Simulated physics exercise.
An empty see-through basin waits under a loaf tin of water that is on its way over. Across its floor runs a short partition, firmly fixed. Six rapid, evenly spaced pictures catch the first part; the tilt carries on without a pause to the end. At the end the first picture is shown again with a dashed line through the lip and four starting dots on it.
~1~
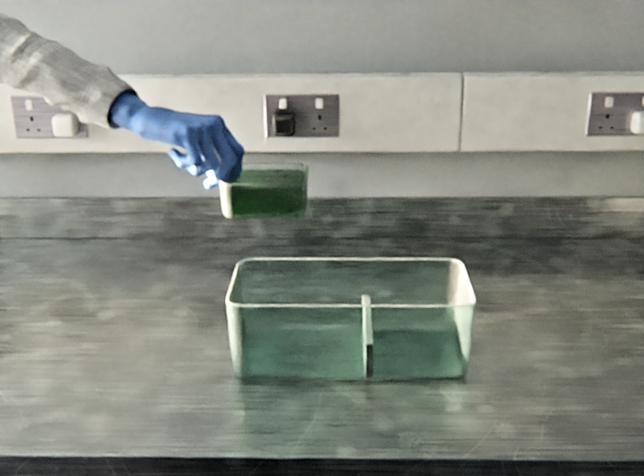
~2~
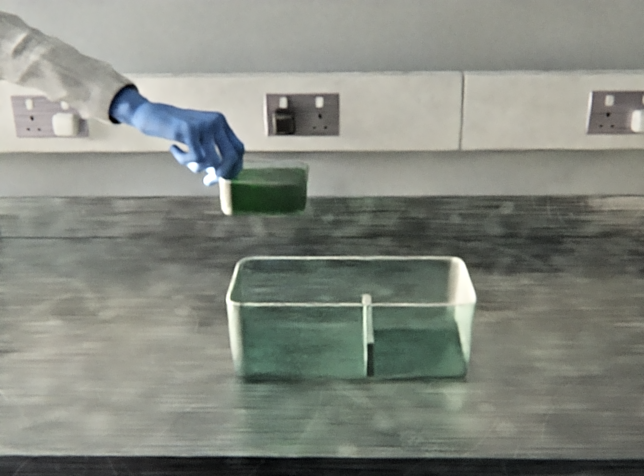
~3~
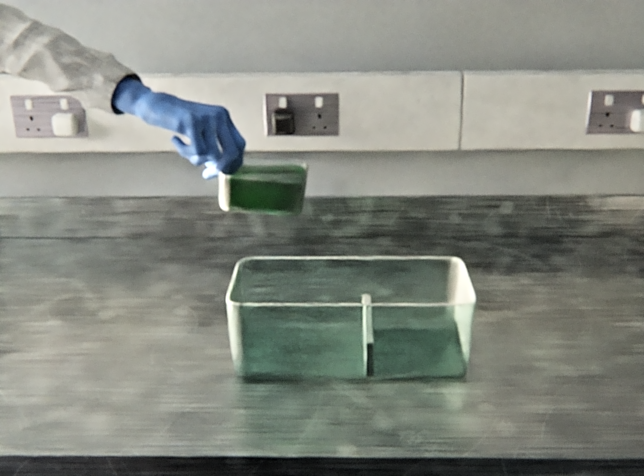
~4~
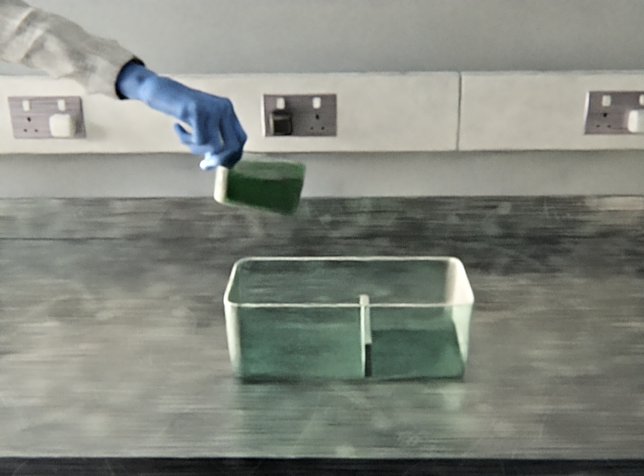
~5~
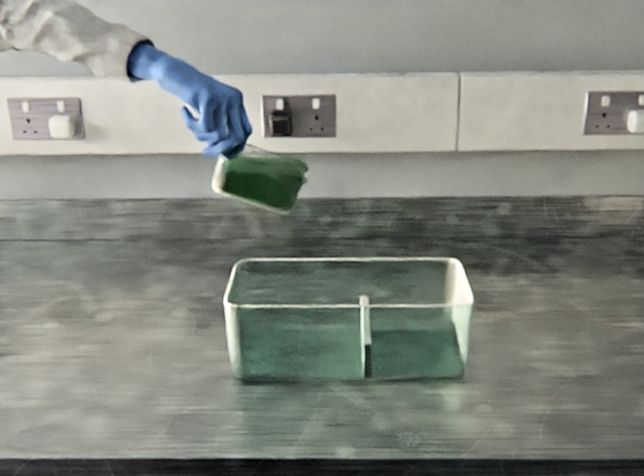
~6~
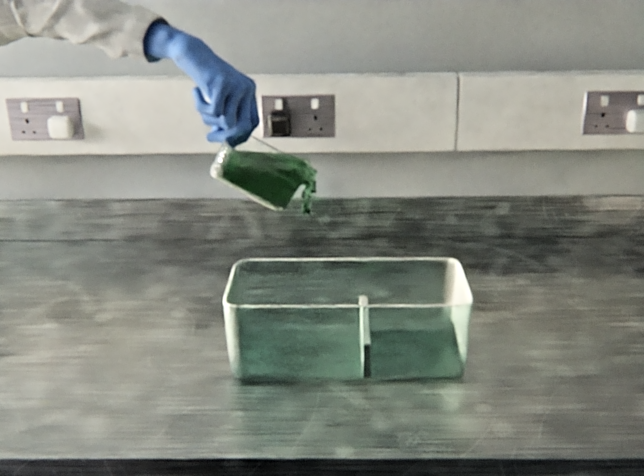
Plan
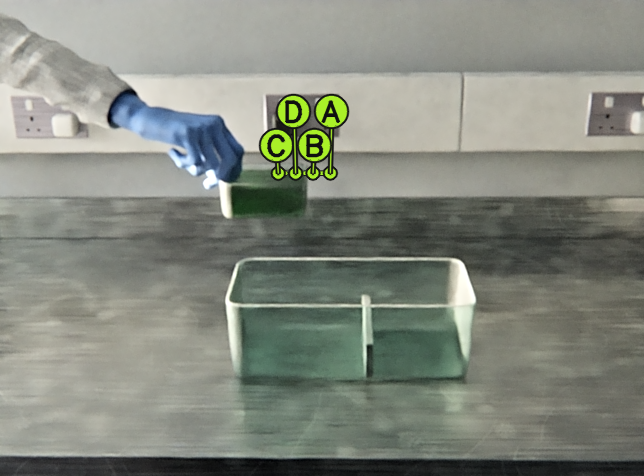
Blue-gloved hand holding a small tub of green liquid above a clear divided basin, then tilting it rightward until liquid starts spilling over the lip.
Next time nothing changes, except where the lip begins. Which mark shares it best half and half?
Dot D.
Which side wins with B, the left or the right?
More ends on the right.
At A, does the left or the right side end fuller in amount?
The right one.
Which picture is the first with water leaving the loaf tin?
Picture 5.
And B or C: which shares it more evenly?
The answer is B.
On the marked copy, A at (330, 173); B at (312, 173); C at (278, 173); D at (295, 173).
With A, about 11 % ends left of the wall and 87 % right of it.
With B, about 26 % ends left of the wall and 72 % right of it.
With C, about 90 % ends left of the wall and 8 % right of it.
With D, about 49 % ends left of the wall and 49 % right of it.
